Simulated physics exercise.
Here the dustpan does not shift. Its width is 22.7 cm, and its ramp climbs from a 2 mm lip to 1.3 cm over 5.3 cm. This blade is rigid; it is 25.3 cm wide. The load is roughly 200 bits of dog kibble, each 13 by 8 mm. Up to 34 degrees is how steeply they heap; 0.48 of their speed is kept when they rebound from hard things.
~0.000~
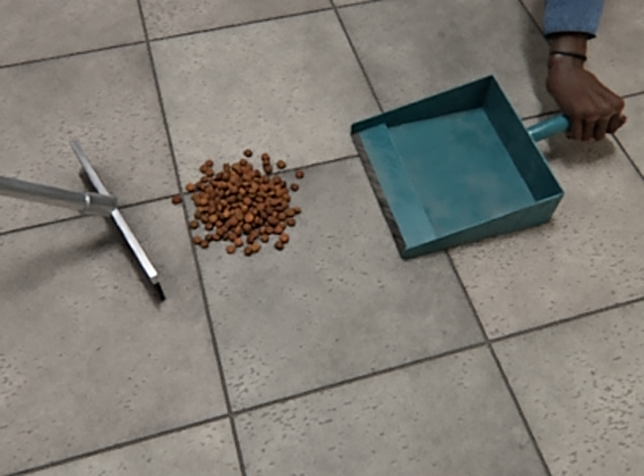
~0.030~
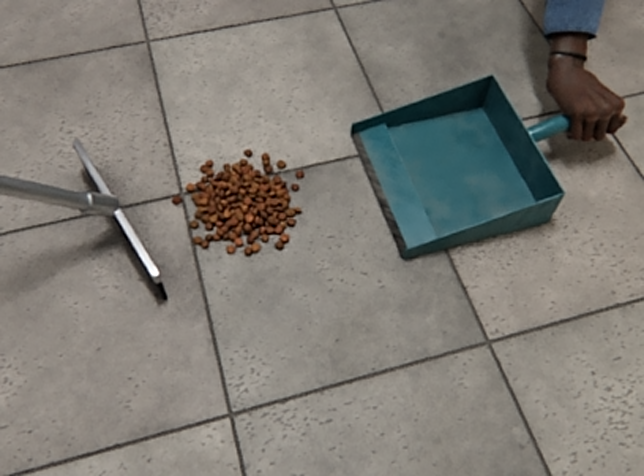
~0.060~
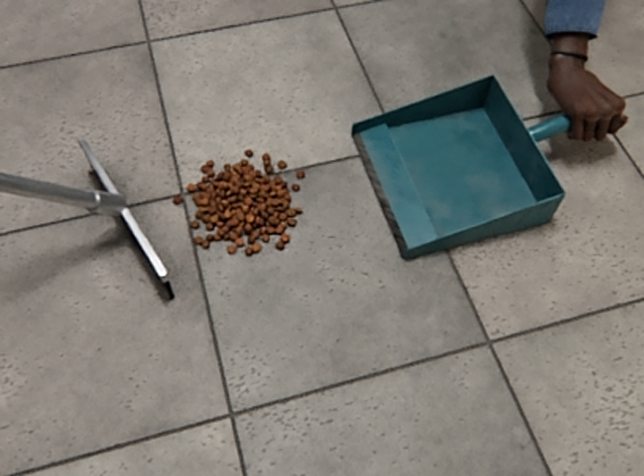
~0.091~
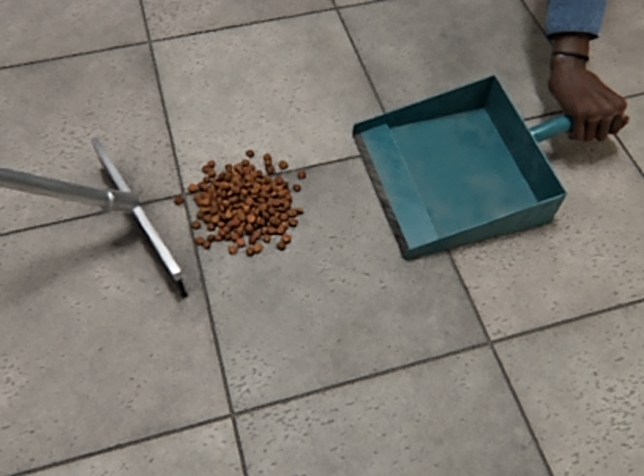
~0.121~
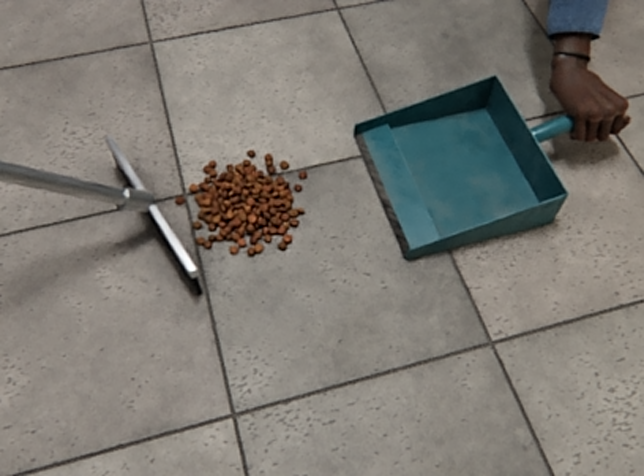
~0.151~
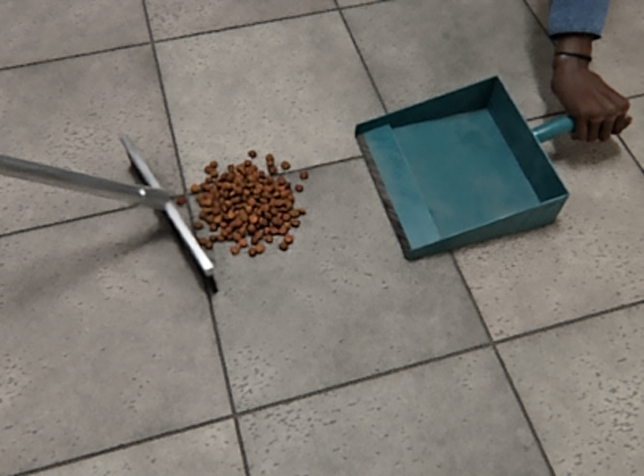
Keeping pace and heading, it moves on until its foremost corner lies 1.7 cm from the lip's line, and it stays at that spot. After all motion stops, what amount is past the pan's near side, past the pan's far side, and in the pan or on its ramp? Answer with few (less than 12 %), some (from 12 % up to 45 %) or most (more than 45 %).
Near side - few; far side - some; pan - few.
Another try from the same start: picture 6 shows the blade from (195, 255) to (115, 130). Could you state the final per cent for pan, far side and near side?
Per cent by place - pan 10, far side 50, near side 0.
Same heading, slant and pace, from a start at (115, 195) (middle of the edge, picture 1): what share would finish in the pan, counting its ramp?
I'd estimate about 15 per cent.
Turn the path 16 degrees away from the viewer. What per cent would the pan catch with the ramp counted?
It comes to roughly 20 in a hundred.
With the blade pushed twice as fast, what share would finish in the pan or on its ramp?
Then roughly 35 per cent.
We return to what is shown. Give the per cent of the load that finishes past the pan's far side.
Roughly 15 in a hundred come to rest there.
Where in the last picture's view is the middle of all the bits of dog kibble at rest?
My guess is close to (351, 170).
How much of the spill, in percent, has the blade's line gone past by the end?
About 5 percent.
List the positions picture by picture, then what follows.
Blade from (154, 278) to (76, 148), moved 0.0 cm, 0 of the pieces shifted so far; middle of the pieces at (243, 201); pan at (458, 174), in the first frame.
Blade from (157, 278) to (78, 148), moved 0.3 cm, 0 of the pieces shifted so far; middle of the pieces at (244, 201), in the second frame.
Blade from (164, 277) to (85, 147), moved 1.1 cm, 0 of the pieces shifted so far; middle of the pieces at (244, 201), in the third frame.
Blade from (177, 275) to (97, 146), moved 2.5 cm, 0 of the pieces shifted so far; middle of the pieces at (245, 201), in the fourth frame.
Blade from (193, 273) to (111, 144), moved 4.3 cm, 0 of the pieces shifted so far; middle of the pieces at (247, 202), in the fifth frame.
Blade from (209, 270) to (126, 142), moved 6.1 cm, 0 of the pieces shifted so far; middle of the pieces at (248, 202); pan at (462, 175). Its pace works out near 0.61 m/s, heading 5 degrees towards the viewer's side, in the sixth frame.
Then, at 0.35 s, middle of the blade 17 cm from the lip; 0 % over the lip, far side 5 %, near side 0 %.
After 0.49 s, middle of the blade 9 cm from the lip; 0 % over the lip, far side 15 %, near side 0 %.
Then, at 0.75 s, middle of the blade 5 cm from the lip; 5 % over the lip, far side 15 %, near side 0 %.
At rest (1.1 s), near side 0 %, far side 15 %, pan 5 %, in front of the lip or behind the blade 75 %.
